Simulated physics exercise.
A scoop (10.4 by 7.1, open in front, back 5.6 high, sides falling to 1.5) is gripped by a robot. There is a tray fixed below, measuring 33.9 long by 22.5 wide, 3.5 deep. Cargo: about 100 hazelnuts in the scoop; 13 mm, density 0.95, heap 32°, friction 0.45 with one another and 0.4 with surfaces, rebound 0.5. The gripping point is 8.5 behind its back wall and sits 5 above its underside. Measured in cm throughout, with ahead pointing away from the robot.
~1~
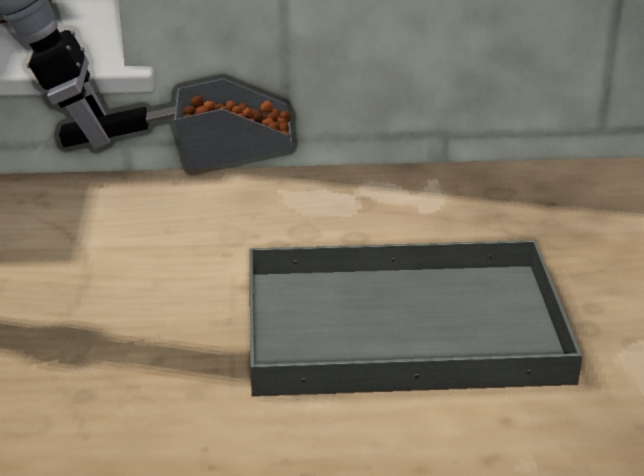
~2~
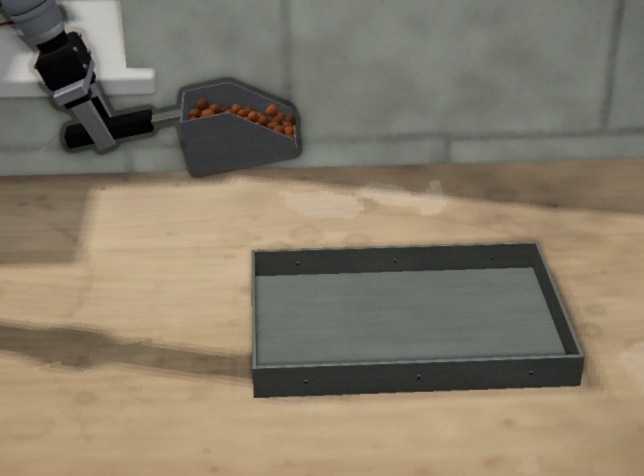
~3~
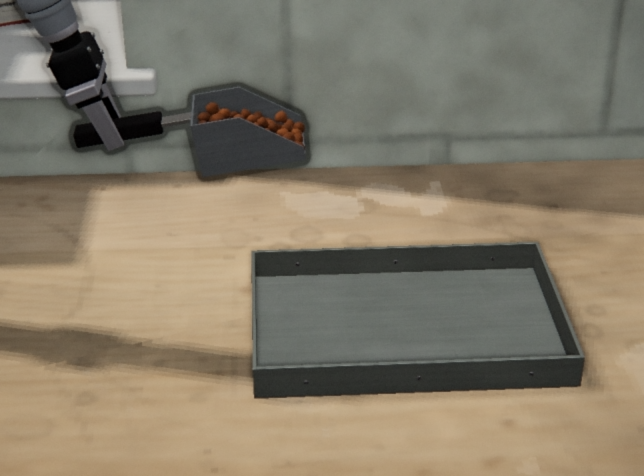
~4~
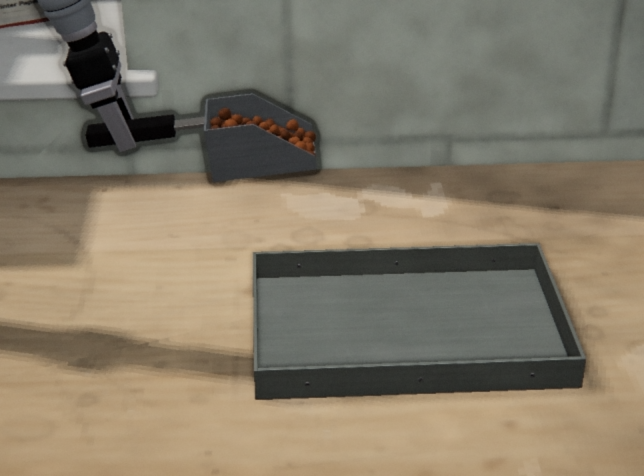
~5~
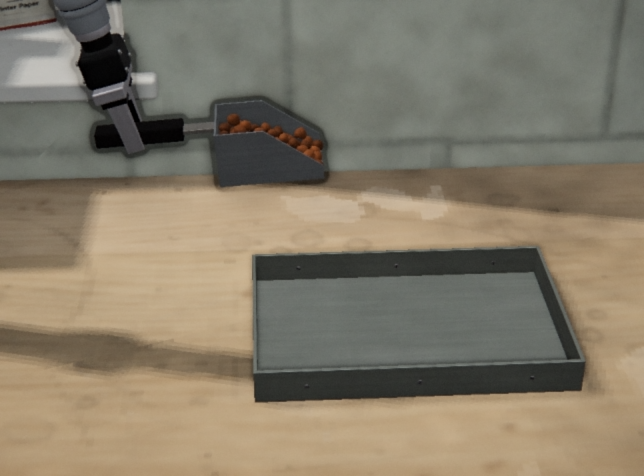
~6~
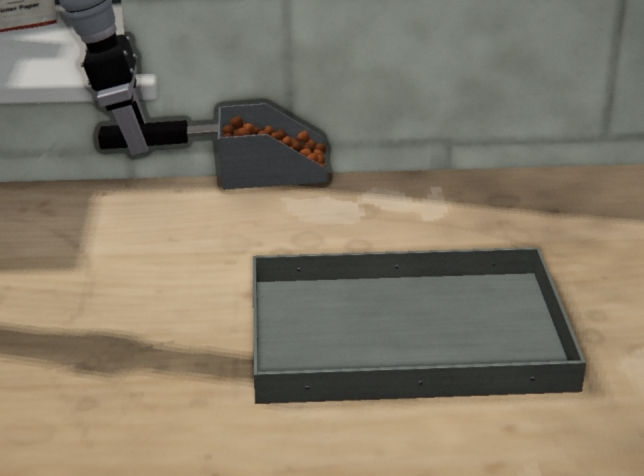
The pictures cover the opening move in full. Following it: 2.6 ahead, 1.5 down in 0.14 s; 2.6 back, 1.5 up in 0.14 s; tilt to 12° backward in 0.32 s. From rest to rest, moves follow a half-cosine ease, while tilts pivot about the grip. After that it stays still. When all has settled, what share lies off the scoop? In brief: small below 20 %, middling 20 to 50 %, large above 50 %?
Small.
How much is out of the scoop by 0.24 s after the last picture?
Share gone: Around 10 %.
Then, 0.24 s after the last picture, tilted 3° backward, highest piece 25 above the table; 95 on the scoop, 10 in flight or on a rim.
Then, 0.48 s after the last picture, tilted 9° backward, highest piece 27 above the table; 92 on the scoop, 12 in the tray, 1 in flight or on a rim.
Then, 0.80 s after the last picture, tilted 12° backward, highest piece 27 above the table; 92 on the scoop, 13 in the tray.
Then, 1.85 s after the last picture, tilted 12° backward, highest piece 27 above the table; 92 on the scoop, 13 in the tray.
Final count, 92 on the scoop, 13 in the tray. That is 12 % off the scoop.
